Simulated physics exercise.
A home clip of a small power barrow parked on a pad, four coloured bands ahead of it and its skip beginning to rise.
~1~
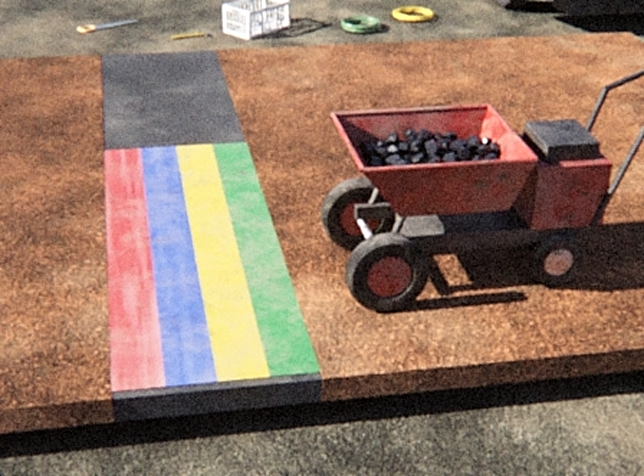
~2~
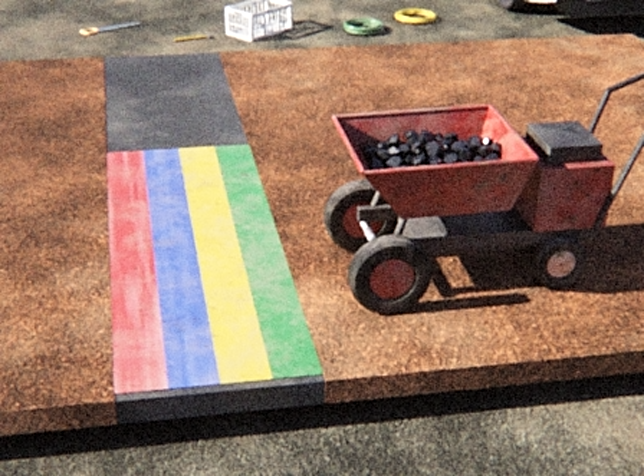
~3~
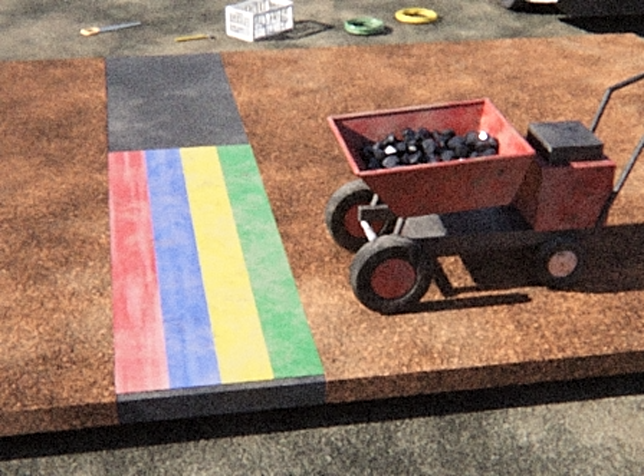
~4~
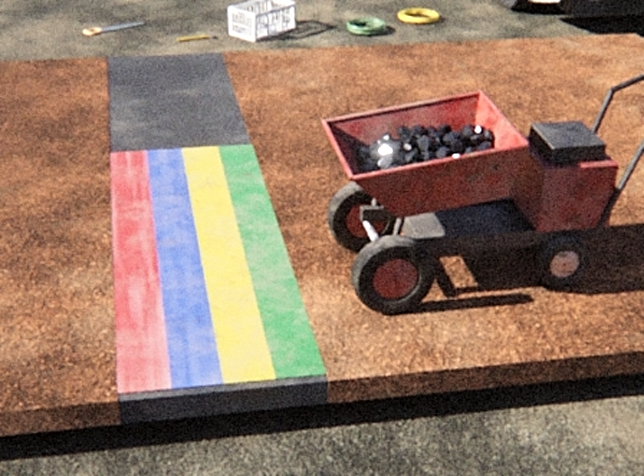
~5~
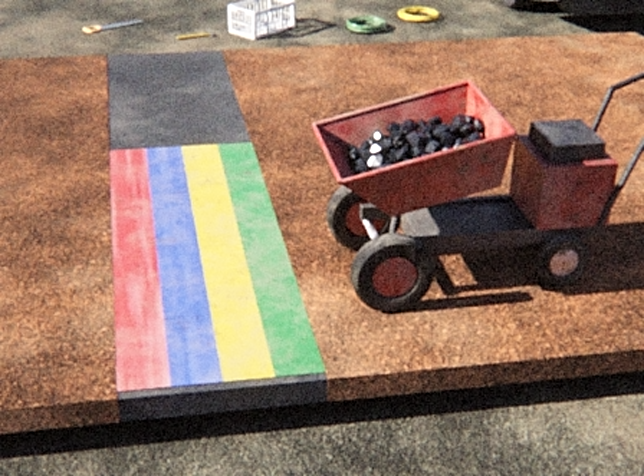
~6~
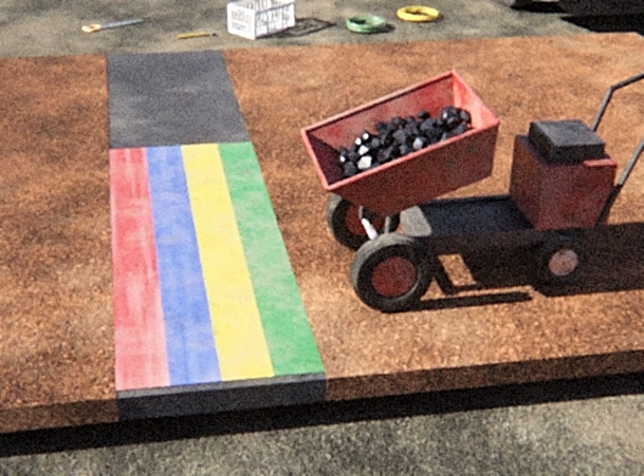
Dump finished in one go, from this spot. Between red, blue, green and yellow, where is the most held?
On yellow.
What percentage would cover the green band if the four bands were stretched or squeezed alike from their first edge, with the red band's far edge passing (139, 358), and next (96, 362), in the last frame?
0 and 10 percent, roughly.
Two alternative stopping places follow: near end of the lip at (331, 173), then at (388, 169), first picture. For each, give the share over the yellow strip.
Roughly 20 percent the first time, roughly 40 percent the second.
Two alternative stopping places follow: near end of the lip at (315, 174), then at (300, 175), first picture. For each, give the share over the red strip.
In order, close to 20 and 30 in a hundred.
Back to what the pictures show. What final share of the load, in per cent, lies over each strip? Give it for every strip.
I'd say the green strip has near 5, the yellow strip near 40, the blue strip near 25 and the red strip near 10 per cent.
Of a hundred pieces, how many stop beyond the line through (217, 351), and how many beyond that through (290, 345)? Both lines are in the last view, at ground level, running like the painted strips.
About 30 and 80 %.
Soon, skip tipped steeply; all in the skip.
A while on, skip tipped right over; about two thirds in the skip; a stray few over the green strip; about a quarter over the yellow strip; a stray few over the blue strip.
Towards the end, skip tipped right over; about a quarter in the skip; a small part over the green strip; about half over the yellow strip; about a quarter over the blue strip; a small part over the red strip; a stray few off the paint.
Finally, skip tipped right over; about a quarter in the skip; a small part over the green strip; about half over the yellow strip; about a quarter over the blue strip; a small part over the red strip; a stray few off the paint.
